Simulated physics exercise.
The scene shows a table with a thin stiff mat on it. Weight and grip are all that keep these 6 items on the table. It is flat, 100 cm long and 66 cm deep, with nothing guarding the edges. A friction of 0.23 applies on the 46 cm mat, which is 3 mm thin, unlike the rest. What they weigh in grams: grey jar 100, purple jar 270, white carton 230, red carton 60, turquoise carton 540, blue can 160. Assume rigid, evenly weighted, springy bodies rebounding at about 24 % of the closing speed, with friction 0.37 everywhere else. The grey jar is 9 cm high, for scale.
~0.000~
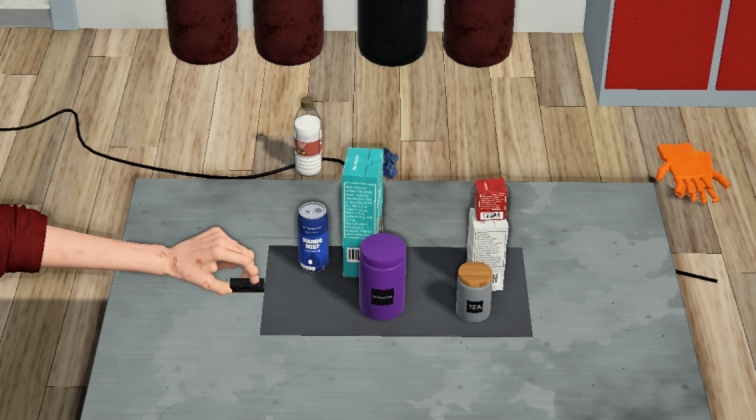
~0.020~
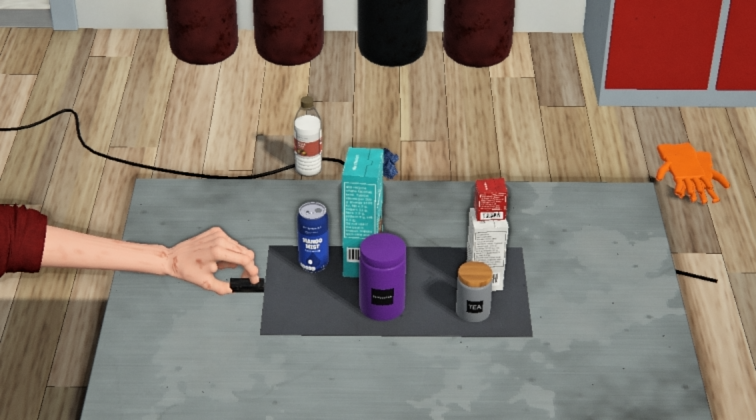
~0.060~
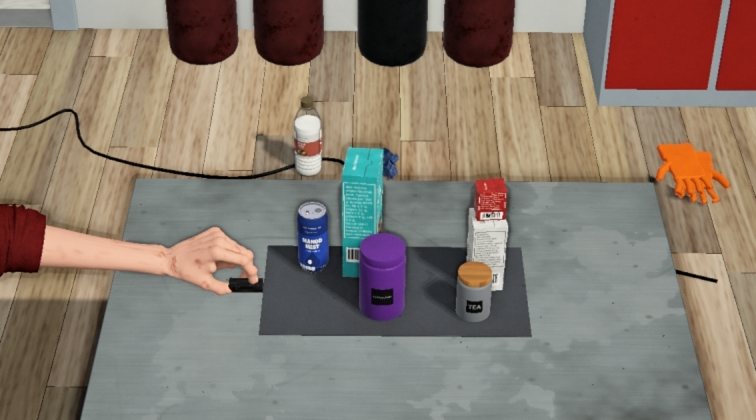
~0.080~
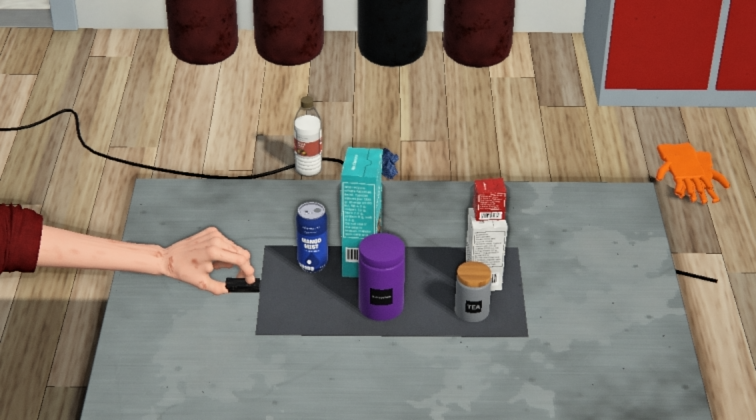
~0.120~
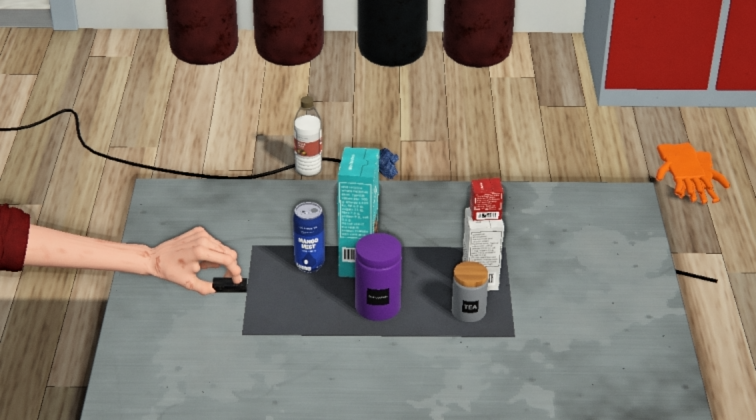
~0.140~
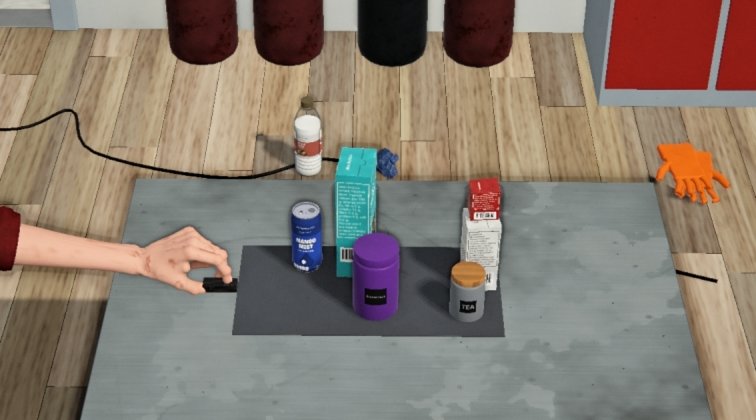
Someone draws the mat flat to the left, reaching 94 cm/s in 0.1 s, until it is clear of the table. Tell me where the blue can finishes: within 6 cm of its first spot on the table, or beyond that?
The blue can finishes beyond that.
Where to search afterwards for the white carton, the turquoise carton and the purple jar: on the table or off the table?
White carton: Stays in bounds; turquoise carton: Goes out of bounds; purple jar: Goes out of bounds.
By 0.54 s, mat pulled 42 cm; blue can 28 cm from its spot near (156, 237); turquoise carton 27 cm from its spot; purple jar 27 cm from its spot.
By 0.84 s, mat pulled 70 cm; purple jar, turquoise carton and blue can now off the table; grey jar 10 cm from its spot; red carton 7 cm from its spot.
When it is over (1.8 s), off the table, purple jar, turquoise carton and blue can; not toppled but over 6 cm from the start, grey jar, white carton and red carton.
